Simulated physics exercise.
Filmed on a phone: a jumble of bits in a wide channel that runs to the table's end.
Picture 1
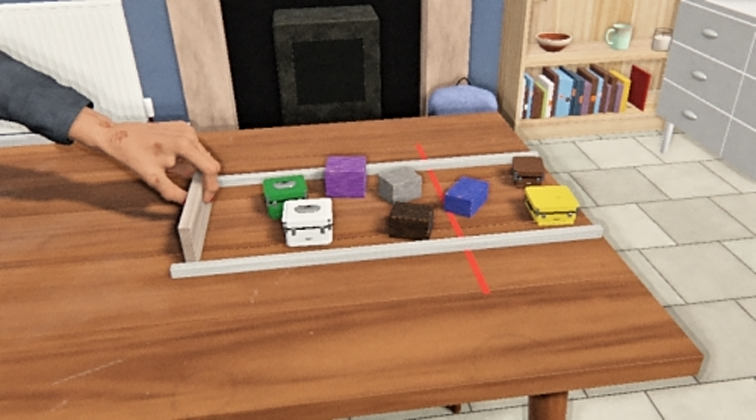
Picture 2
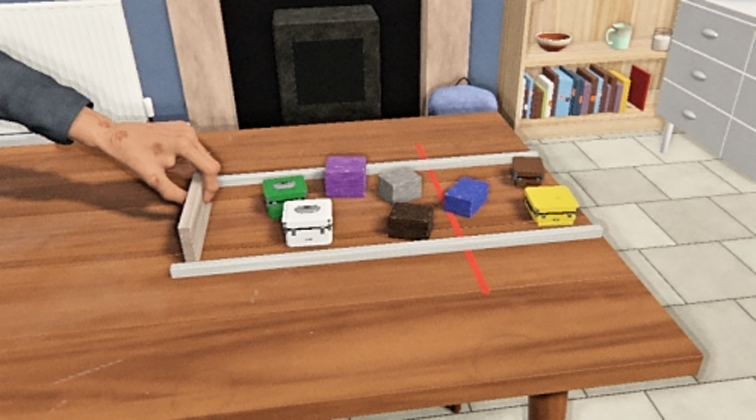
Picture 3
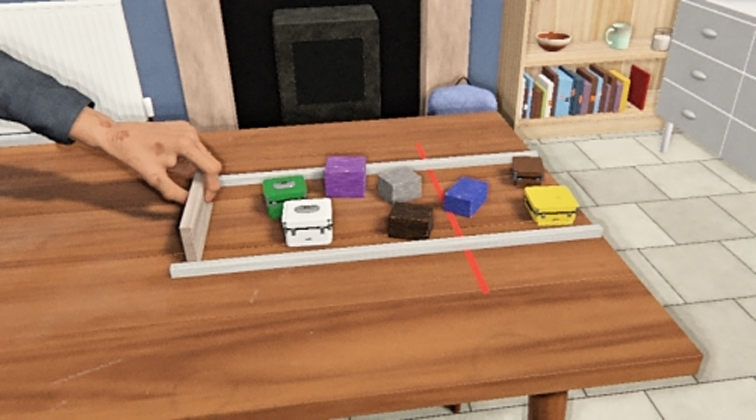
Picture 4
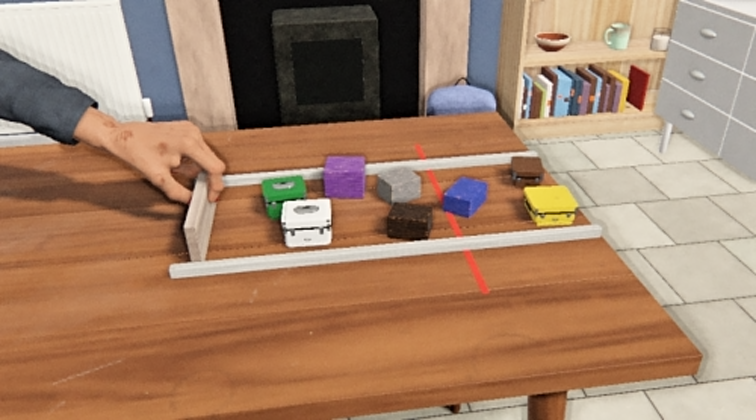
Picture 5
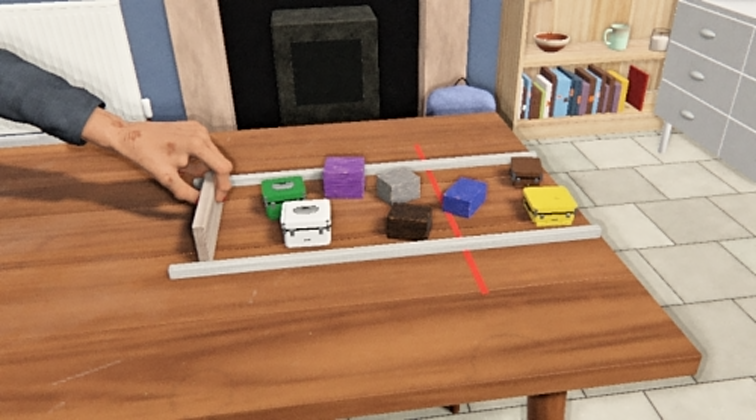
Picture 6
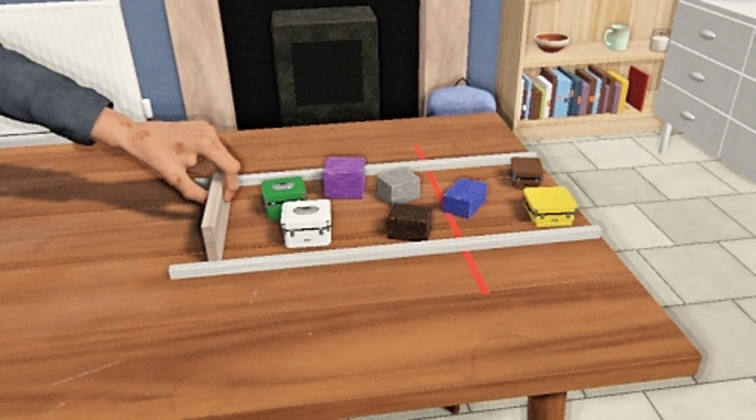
A hand slides a small board slightly right along a channel toward several unmoving colourful objects.
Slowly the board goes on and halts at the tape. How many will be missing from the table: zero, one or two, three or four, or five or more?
Here the number that fall off is zero.
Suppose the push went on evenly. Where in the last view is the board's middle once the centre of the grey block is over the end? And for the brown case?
At (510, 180) for the grey block; at (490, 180) for the brown case.
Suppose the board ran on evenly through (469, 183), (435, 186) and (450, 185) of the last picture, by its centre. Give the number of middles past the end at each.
It would be 1, 0 and 0.
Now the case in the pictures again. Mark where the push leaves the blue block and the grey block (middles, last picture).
The blue block stops around (533, 194); the grey block around (497, 186).
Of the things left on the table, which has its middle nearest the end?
The yellow case ends nearest.
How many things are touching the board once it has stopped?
In contact: 3.
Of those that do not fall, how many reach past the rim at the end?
The number is 1.
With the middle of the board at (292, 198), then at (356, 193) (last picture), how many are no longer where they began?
By then 3, and 5.
A little later, none off yet; brown case at rest near (526, 174); yellow case at rest near (549, 206); blue block at rest near (465, 198).
Next, none off yet; brown case at rest near (526, 174); yellow case at rest near (549, 206); blue block shifted about its own width near (505, 196).
When it is over, the number that fall off is zero.
